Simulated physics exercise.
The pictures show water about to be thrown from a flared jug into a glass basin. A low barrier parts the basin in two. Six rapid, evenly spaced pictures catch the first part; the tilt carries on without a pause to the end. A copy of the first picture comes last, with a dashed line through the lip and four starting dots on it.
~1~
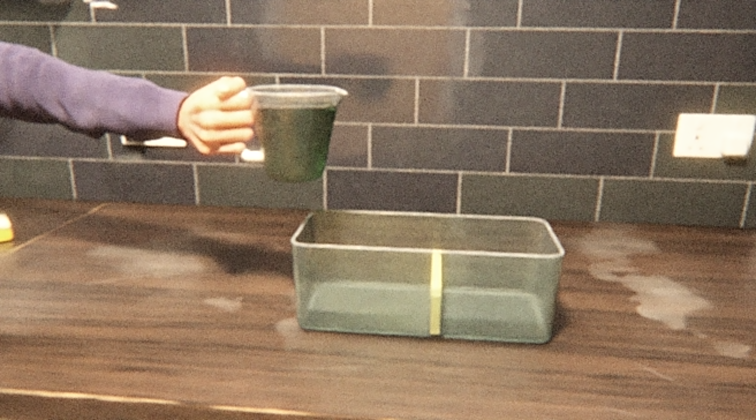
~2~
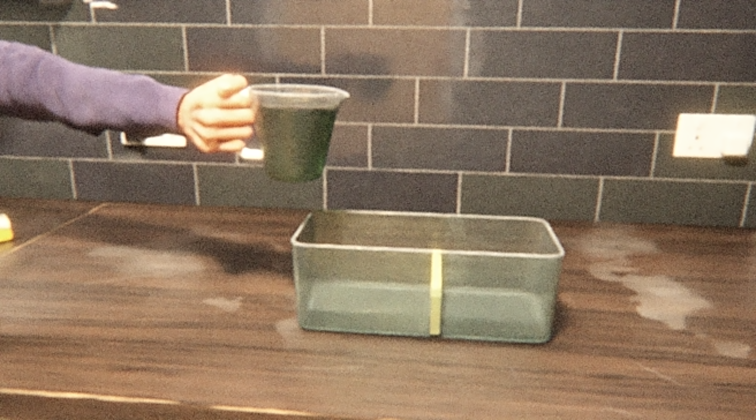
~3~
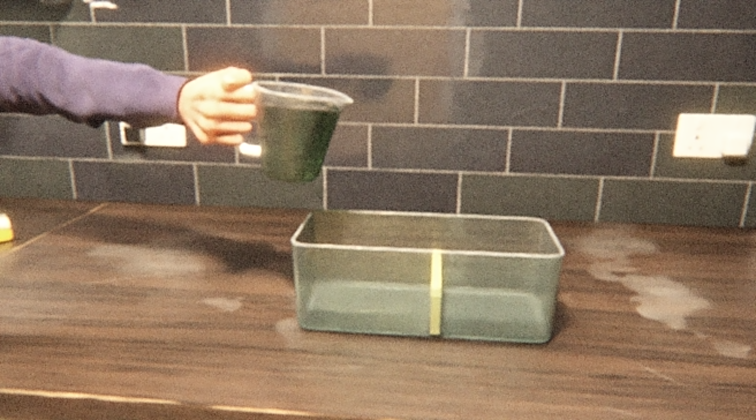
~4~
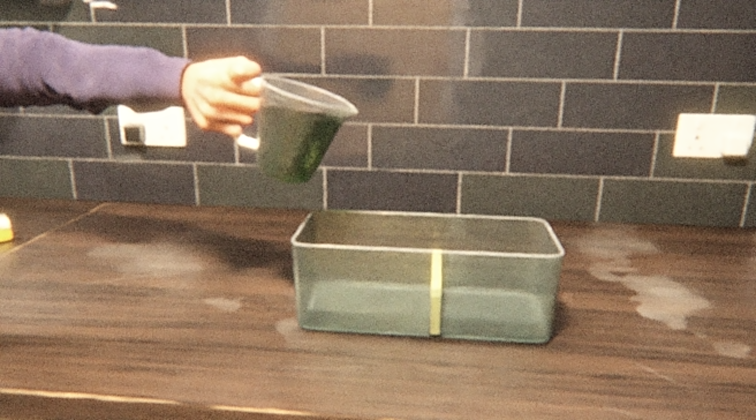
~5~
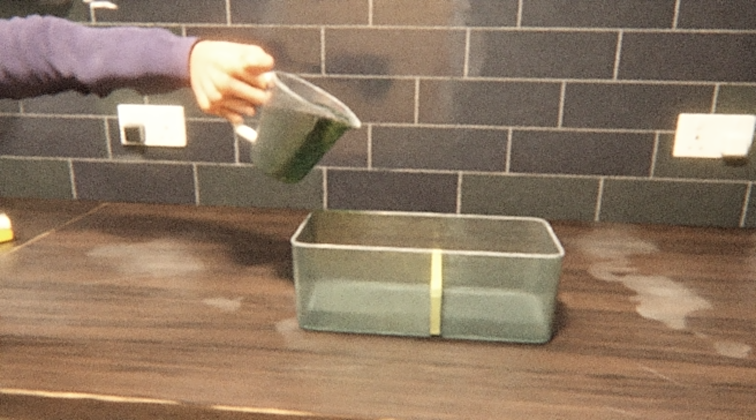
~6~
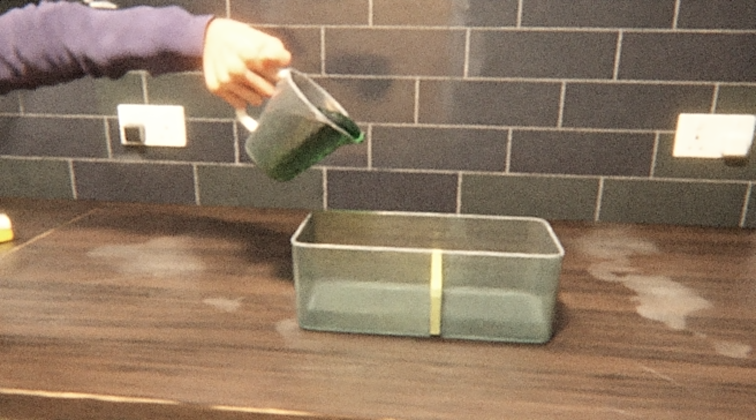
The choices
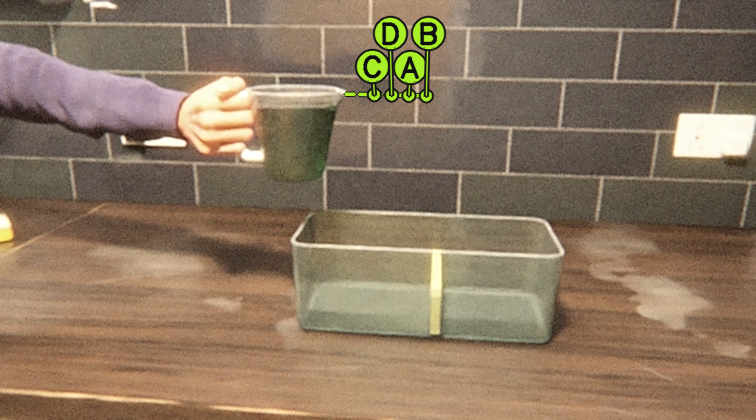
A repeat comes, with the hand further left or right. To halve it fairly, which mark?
Best: A.
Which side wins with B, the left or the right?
The right side.
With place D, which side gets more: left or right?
More ends on the left.
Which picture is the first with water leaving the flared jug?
In picture 6.
On the marked copy, A at (408, 95); B at (426, 95); C at (374, 94); D at (391, 95).
If A is chosen, about 56 % ends left of the wall and 40 % right of it; 4 % is lost outside.
If B is chosen, about 21 % ends left of the wall and 75 % right of it; 4 % is lost outside.
If C is chosen, about 87 % ends left of the wall and 8 % right of it; 4 % is lost outside.
If D is chosen, about 74 % ends left of the wall and 23 % right of it; 3 % is lost outside.
